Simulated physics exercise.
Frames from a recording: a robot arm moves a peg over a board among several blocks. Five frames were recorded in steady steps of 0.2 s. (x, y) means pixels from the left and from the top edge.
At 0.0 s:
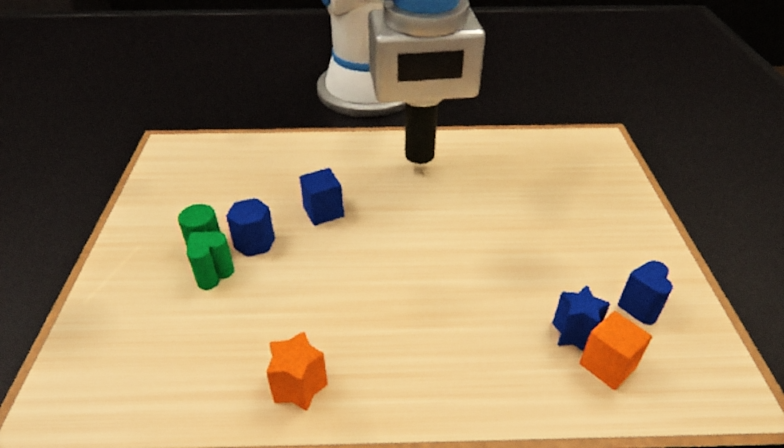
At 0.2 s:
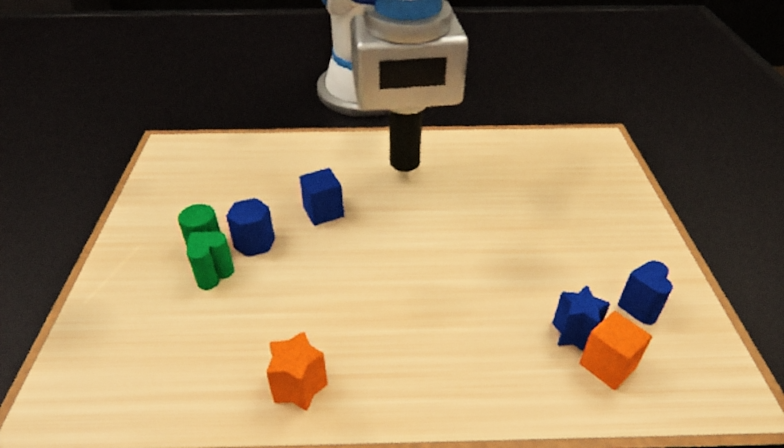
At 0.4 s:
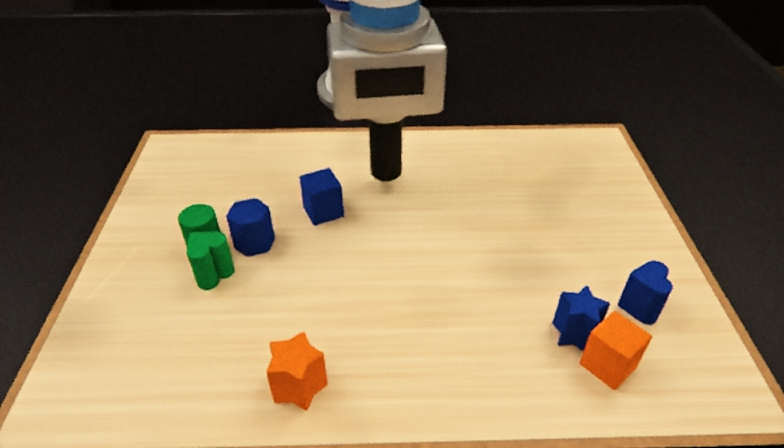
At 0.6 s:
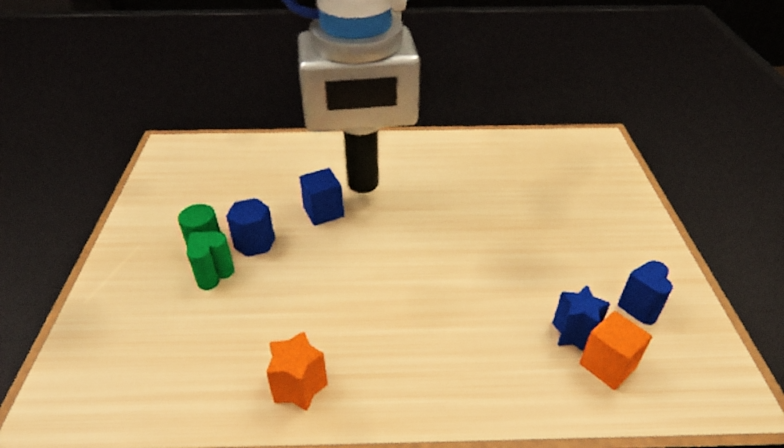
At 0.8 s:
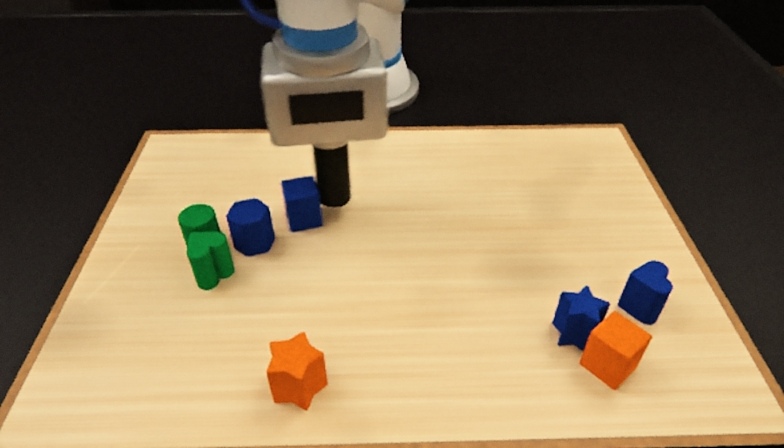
A robot arm with a black peg moves left and slightly nearer over a pale wooden board, seen from a raised, unmoving viewpoint against a dark surface. Green and blue blocks sit at upper left, an orange star at lower left, and two blue blocks beside an orange one at right. The peg reaches the blue cube and pushes it left toward the blue hexagonal block.
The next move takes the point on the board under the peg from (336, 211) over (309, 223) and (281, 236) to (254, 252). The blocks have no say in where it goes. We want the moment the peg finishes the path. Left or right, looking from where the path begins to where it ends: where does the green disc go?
Out to the right.
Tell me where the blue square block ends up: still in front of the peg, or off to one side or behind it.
It is still ahead of the peg.
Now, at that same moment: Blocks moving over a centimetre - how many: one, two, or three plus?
I expect three or more blocks to be moved by more than 1 cm.
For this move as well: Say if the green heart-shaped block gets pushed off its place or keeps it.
That one moves away.
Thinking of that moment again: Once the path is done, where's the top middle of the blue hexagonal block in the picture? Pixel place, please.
It is going to be at (170, 242).
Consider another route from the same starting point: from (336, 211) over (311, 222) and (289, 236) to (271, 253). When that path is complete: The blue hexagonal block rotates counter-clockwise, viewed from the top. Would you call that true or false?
False - the claim does not hold.
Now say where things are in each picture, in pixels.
The first frame shows peg tip (420, 155); block tops, green disc (196, 214); green heart-shaped block (204, 243); blue hexagonal block (247, 210); blue square block (320, 180).
The second frame shows peg (405, 163); blocks unchanged.
The third frame shows peg (386, 172); blocks unchanged.
The fourth frame shows peg (363, 184); blocks unchanged.
The fifth frame shows peg (335, 198); green disc (196, 214); green heart-shaped block (204, 243); blue hexagonal block (247, 210); blue square block (300, 187).
On the path given first. Halfway along, peg (292, 216); green disc (184, 216); green heart-shaped block (198, 248); blue hexagonal block (220, 223), turned 25° clockwise; blue square block (255, 207).
At the end, peg (251, 238); green disc (163, 217); green heart-shaped block (171, 269), turned 10° anticlockwise; blue hexagonal block (170, 242), turned 30° clockwise; blue square block (209, 228).
